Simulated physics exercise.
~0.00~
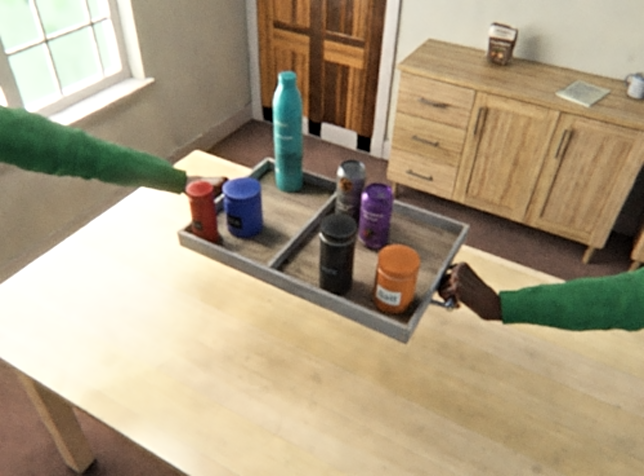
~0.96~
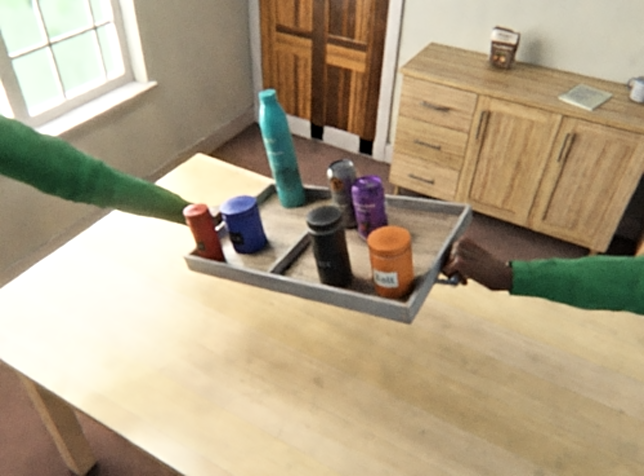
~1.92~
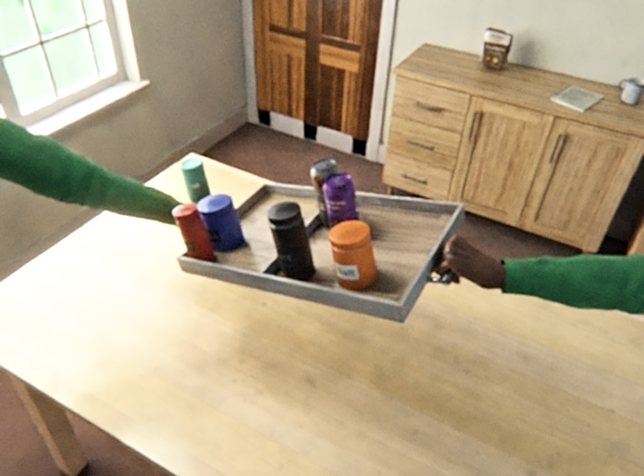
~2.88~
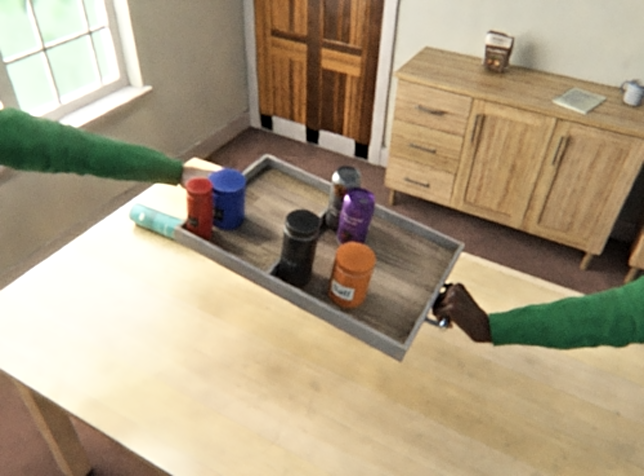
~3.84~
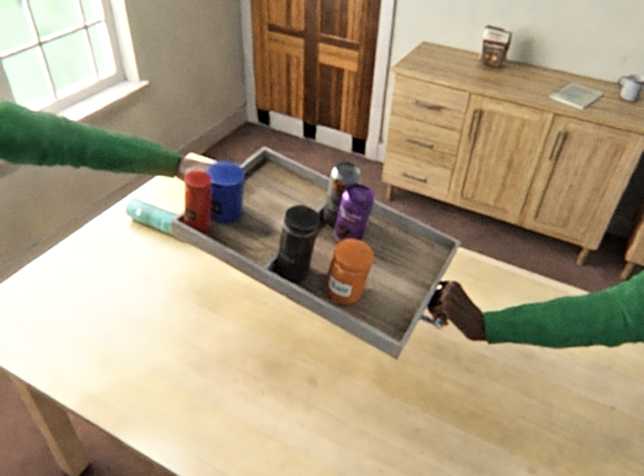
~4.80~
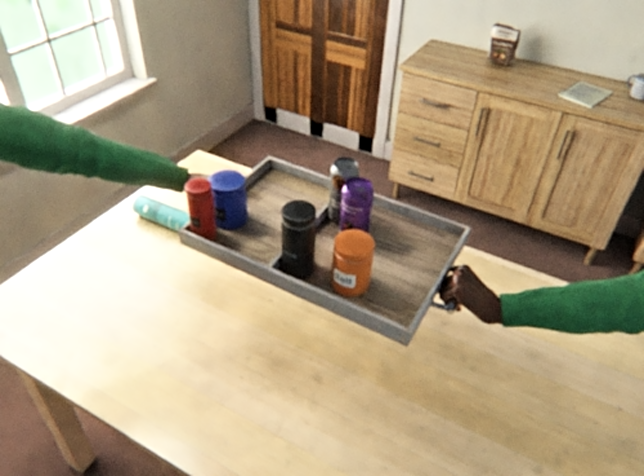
Two green-sleeved arms hold a grey-rimmed wooden tray above a pale table, seen from above in a room with a window at left and a wooden sideboard at right. A red shaker, blue jar and tall turquoise bottle stand towards the left, with black, orange, purple and grey containers further right. The hands tip the tray down to the left, and the turquoise bottle leans, then topples over the left edge while the black and orange jars slide left. The tray then tilts down to the right and levels again, the bottle lying on the table and the other six still upright aboard.
